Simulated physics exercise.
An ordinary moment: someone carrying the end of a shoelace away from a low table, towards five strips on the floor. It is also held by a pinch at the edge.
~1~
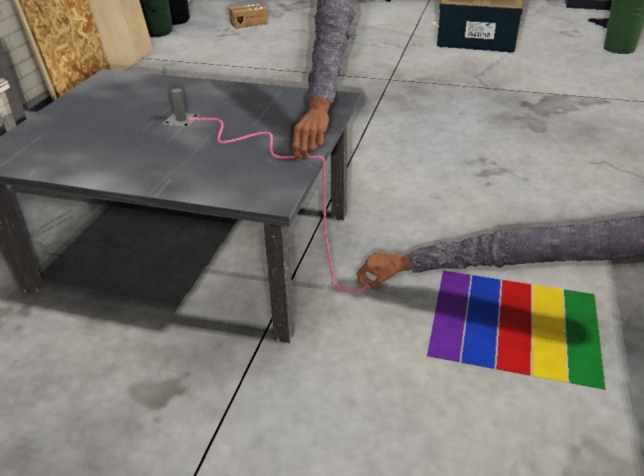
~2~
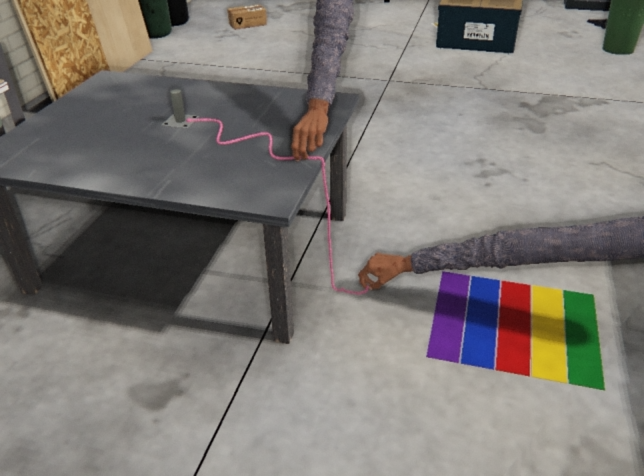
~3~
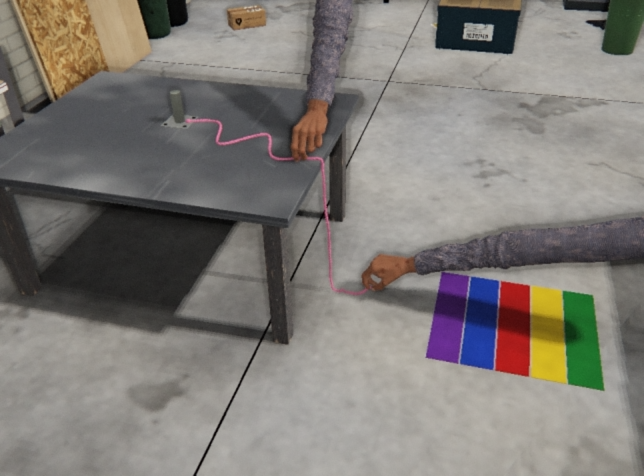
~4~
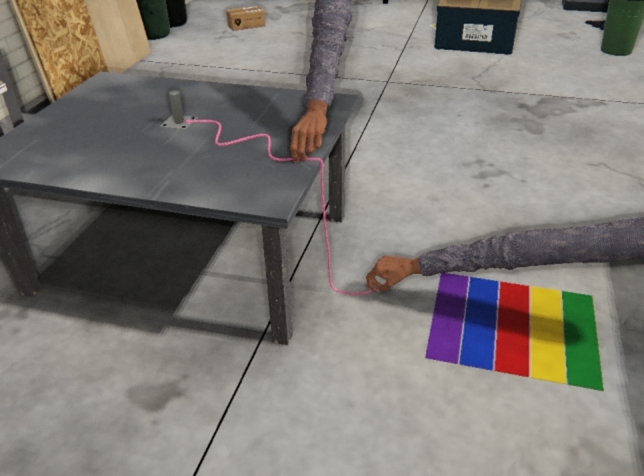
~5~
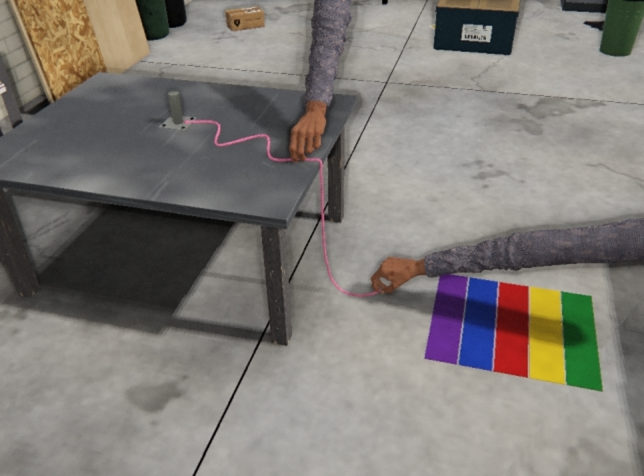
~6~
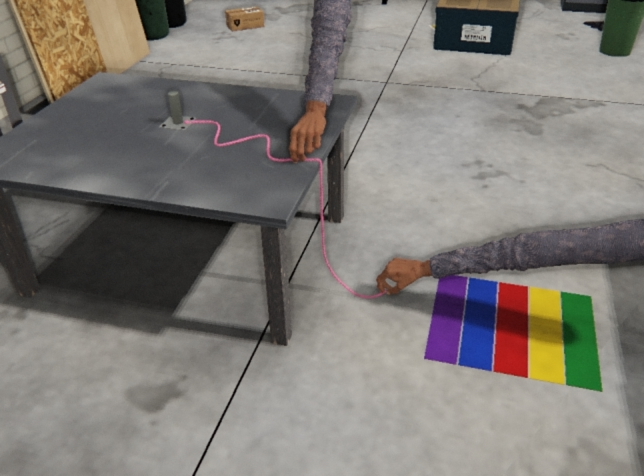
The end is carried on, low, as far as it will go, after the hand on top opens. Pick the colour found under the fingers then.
Yellow is under them.
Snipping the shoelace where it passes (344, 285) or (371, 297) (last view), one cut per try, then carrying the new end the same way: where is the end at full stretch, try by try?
Roughly (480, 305), (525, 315).
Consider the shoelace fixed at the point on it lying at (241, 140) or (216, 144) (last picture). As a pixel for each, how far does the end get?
Approximately (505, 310) and (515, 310), respectively.
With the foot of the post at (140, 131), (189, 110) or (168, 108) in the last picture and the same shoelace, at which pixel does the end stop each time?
(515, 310), (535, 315) and (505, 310).
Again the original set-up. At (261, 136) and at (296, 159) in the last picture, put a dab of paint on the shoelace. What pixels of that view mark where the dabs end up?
Near (293, 149) and (361, 188).
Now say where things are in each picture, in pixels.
The first frame shows end (366, 285); purple (446, 342); blue (479, 348); red (514, 354); yellow (550, 360); green (586, 367).
The second frame shows end (368, 286); shoelace through (217, 121) (237, 141) (270, 149) (323, 163) (329, 225) (332, 276).
The third frame shows end (371, 287).
The fourth frame shows end (375, 289); shoelace through (216, 122) (235, 142) (269, 150) (321, 164) (325, 226) (330, 277).
The fifth frame shows end (380, 290).
The sixth frame shows end (386, 291); shoelace through (215, 123) (234, 142) (268, 151) (320, 165) (322, 227) (336, 277).
Soon after, end near (491, 308); over blue.
Then, end near (528, 314); over red.
At full stretch, end near (549, 318); over yellow. It gets as far as the yellow strip.
